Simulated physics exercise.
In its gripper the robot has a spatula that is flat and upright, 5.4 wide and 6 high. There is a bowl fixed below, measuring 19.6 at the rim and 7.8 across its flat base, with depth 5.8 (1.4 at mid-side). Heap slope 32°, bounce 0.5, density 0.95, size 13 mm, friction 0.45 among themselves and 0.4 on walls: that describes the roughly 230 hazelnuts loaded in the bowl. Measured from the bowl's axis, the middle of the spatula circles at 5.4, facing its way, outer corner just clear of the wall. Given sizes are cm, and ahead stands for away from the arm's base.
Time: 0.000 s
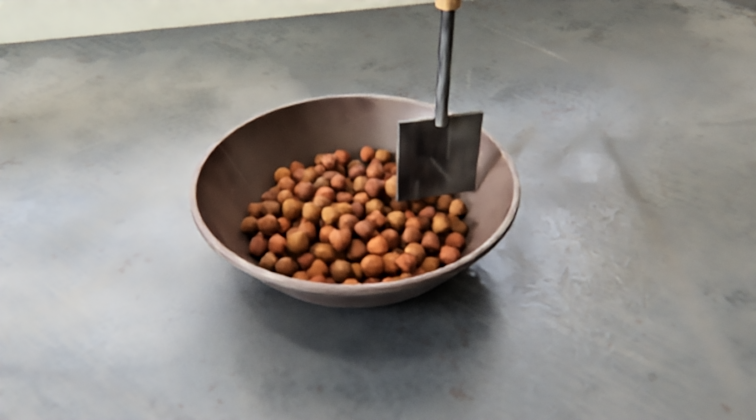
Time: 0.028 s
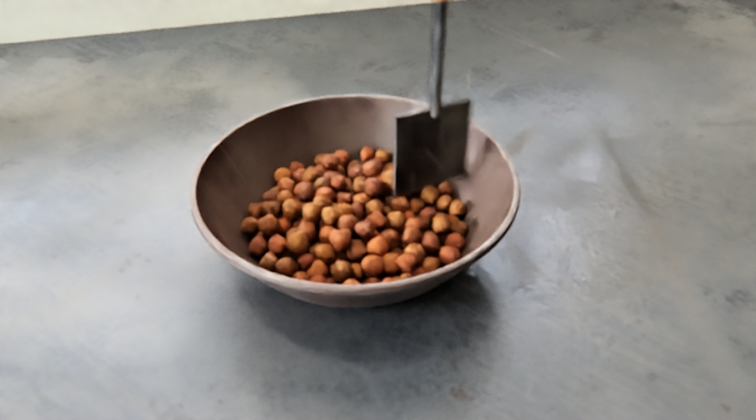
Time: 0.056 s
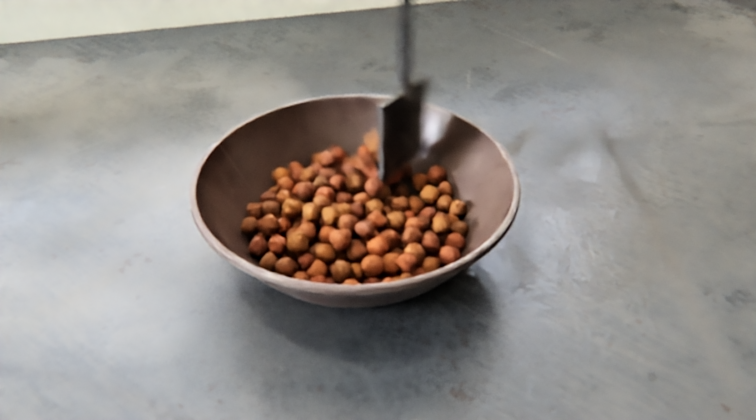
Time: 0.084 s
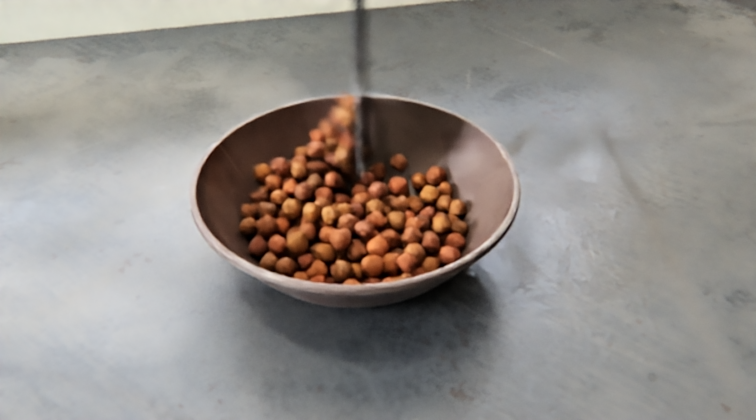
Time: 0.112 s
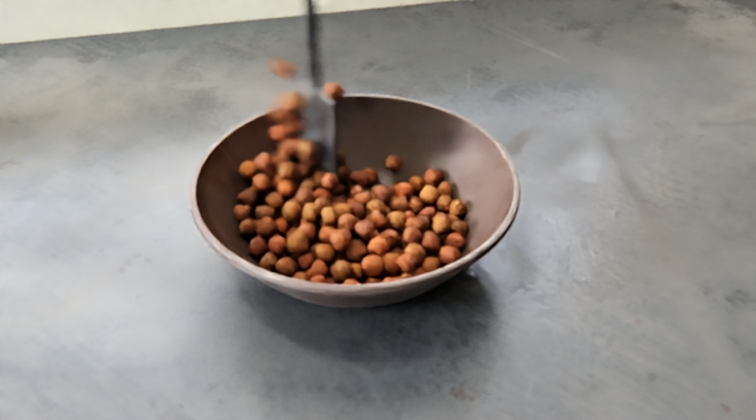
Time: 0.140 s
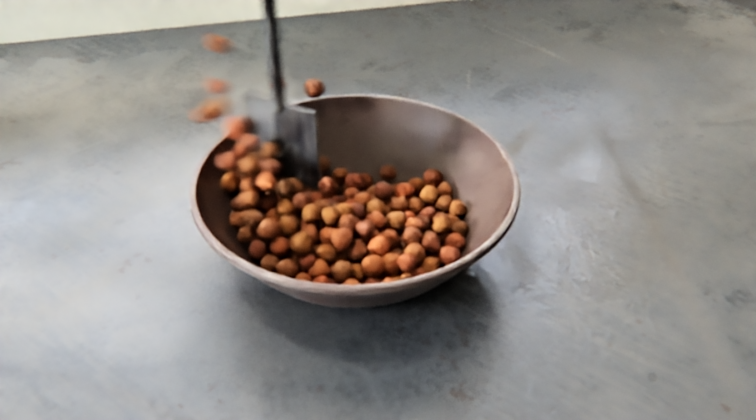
At first, a flat metal spatula stands at the right side of a brown bowl of hazelnuts on a grey surface. It sweeps leftward around the back of the bowl, turning as it goes and pushing the nuts into a mound. By the left side, several nuts fly up above the rim.
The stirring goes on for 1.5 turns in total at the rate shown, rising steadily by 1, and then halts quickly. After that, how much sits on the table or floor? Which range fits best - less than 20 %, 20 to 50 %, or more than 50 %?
The range that fits is 20 to 50 %.
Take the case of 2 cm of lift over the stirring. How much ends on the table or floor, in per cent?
15 %.
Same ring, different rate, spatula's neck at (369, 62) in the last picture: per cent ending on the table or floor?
Something like 5 percent, roughly.
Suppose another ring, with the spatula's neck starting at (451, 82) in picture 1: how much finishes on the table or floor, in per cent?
About 0 per cent.
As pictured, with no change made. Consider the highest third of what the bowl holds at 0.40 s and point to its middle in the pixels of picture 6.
The centre is close to (392, 211).
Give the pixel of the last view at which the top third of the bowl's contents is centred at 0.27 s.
I'd put its middle near (410, 233).
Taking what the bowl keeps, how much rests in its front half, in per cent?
Estimate: Some 50 %.
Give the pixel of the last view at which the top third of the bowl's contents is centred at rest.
Somewhere close to (393, 216).
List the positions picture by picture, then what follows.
Spatula neck at (442, 95), 0° round; upper third of the load around (355, 212), from x 250 to 460, top at y 155; 231 in the bowl, in the first frame.
Spatula neck at (435, 86), 12° round; upper third of the load around (355, 212), from x 250 to 460, top at y 155, in the second frame.
Spatula neck at (405, 69), 41° round; upper third of the load around (351, 210), from x 250 to 460, top at y 145, in the third frame.
Spatula neck at (360, 61), 74° round; upper third of the load around (334, 206), from x 250 to 460, top at y 105, in the fourth frame.
Spatula neck at (314, 65), 106° round; upper third of the load around (310, 201), from x 245 to 460, top at y 70; 230 in the bowl, 1 in flight or on the tool, in the fifth frame.
Spatula neck at (277, 80), 138° round; upper third of the load around (289, 209), from x 205 to 460, top at y 45; 227 in the bowl, 4 in flight or on the tool, in the sixth frame.
By 0.27 s, 290° round, highest piece 16 above the table; 189 in the bowl, 3 on the table or floor, 39 in flight or on the tool.
By 0.40 s, 81° round, highest piece 10 above the table; 175 in the bowl, 33 on the table or floor, 23 in flight or on the tool.
By 0.67 s, 180° round, highest piece 4 above the table; 172 in the bowl, 59 on the table or floor.
By 1.37 s, 180° round, highest piece 4 above the table; 172 in the bowl, 59 on the table or floor.
Final count, 172 in the bowl, 59 on the table or floor. That is 26 % on the table or floor.
